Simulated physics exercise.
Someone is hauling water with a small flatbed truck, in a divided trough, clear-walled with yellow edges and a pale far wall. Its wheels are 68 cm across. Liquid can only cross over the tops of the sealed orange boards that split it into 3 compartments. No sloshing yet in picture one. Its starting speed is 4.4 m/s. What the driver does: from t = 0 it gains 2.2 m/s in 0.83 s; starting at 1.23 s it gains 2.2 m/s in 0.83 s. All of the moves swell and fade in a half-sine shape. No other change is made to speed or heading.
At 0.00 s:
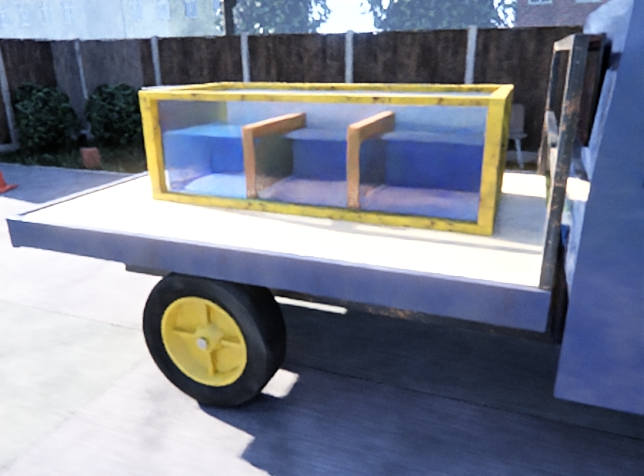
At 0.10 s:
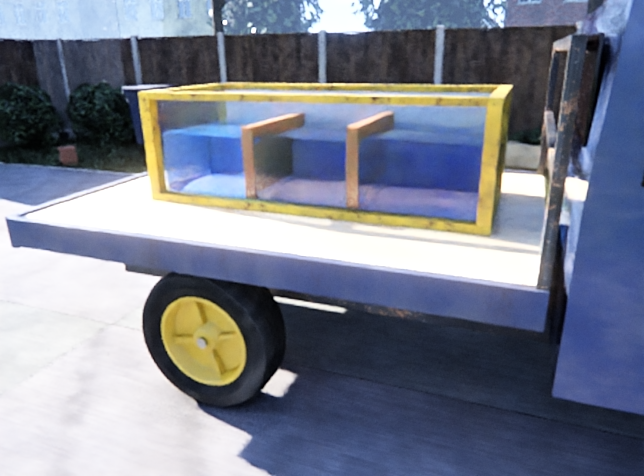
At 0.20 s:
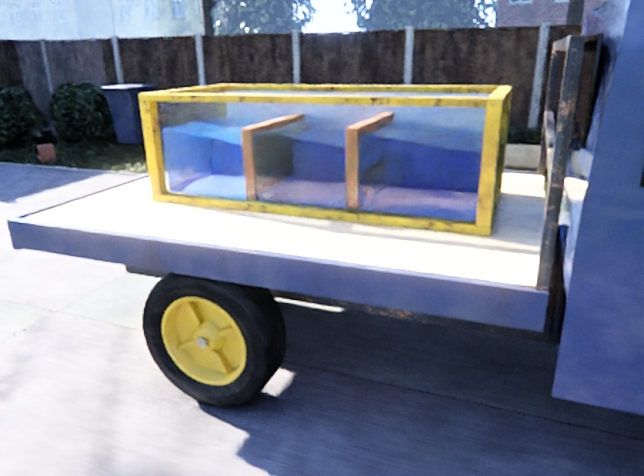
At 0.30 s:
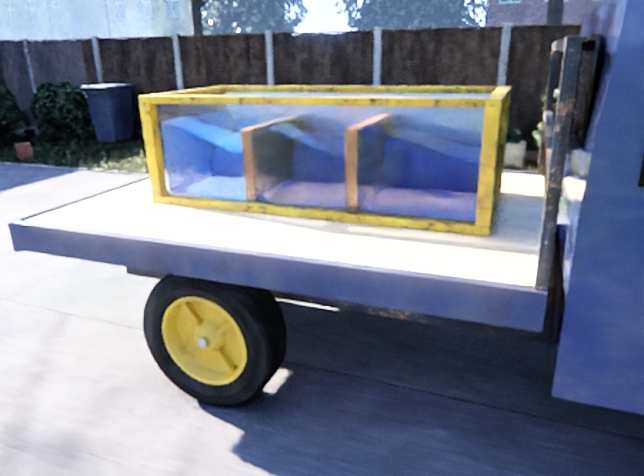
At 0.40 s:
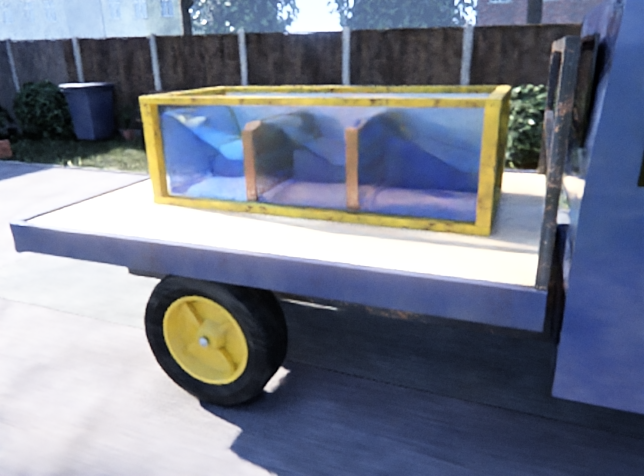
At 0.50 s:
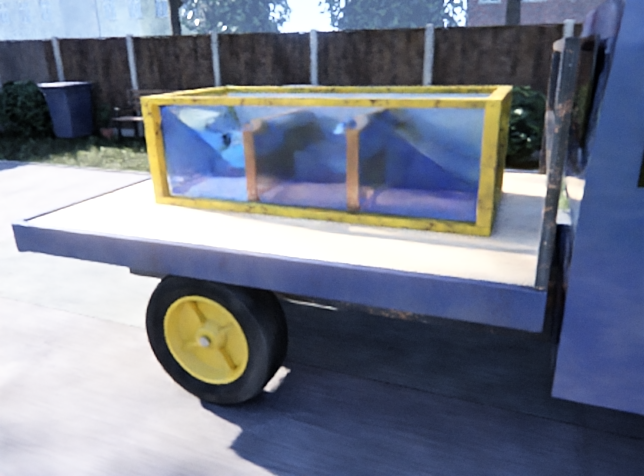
On a paved yard beside a wooden fence, a small flatbed truck rolled along carrying a yellow-edged, divided clear tank, and the level blue water inside began to tilt and slosh in its three sections.
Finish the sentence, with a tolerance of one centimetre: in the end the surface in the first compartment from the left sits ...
It sits above its old height.
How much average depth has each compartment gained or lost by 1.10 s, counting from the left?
In cm: 3 up, 0, 3 down.
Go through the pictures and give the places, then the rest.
Levels, left to right, (215, 131), (300, 135), (424, 140); board top at (247, 128) and (353, 128); the front is on the right, levels are read along the near wall; a wheel hub at (198, 347), in the first picture.
Levels, left to right, (214, 131), (299, 135), (423, 140), in the second picture.
Levels, left to right, (214, 133), (299, 134), (422, 141), in the third picture.
Levels, left to right, (214, 137), (298, 135), (422, 142), in the fourth picture.
Levels, left to right, (215, 138), (299, 137), (422, 143), in the fifth picture.
Levels, left to right, (216, 140), (300, 139), (422, 147); a wheel hub at (200, 345), in the sixth picture.
Then, 1.10 s in, the compartments hold 35, 32, 29 cm, left to right.
Then, 1.80 s in, the compartments hold 37, 32, 26 cm, left to right.
Then, 2.60 s in, the compartments hold 38, 32, 26 cm, left to right.
Then, 5.05 s in, the compartments hold 36, 35, 26 cm, left to right.
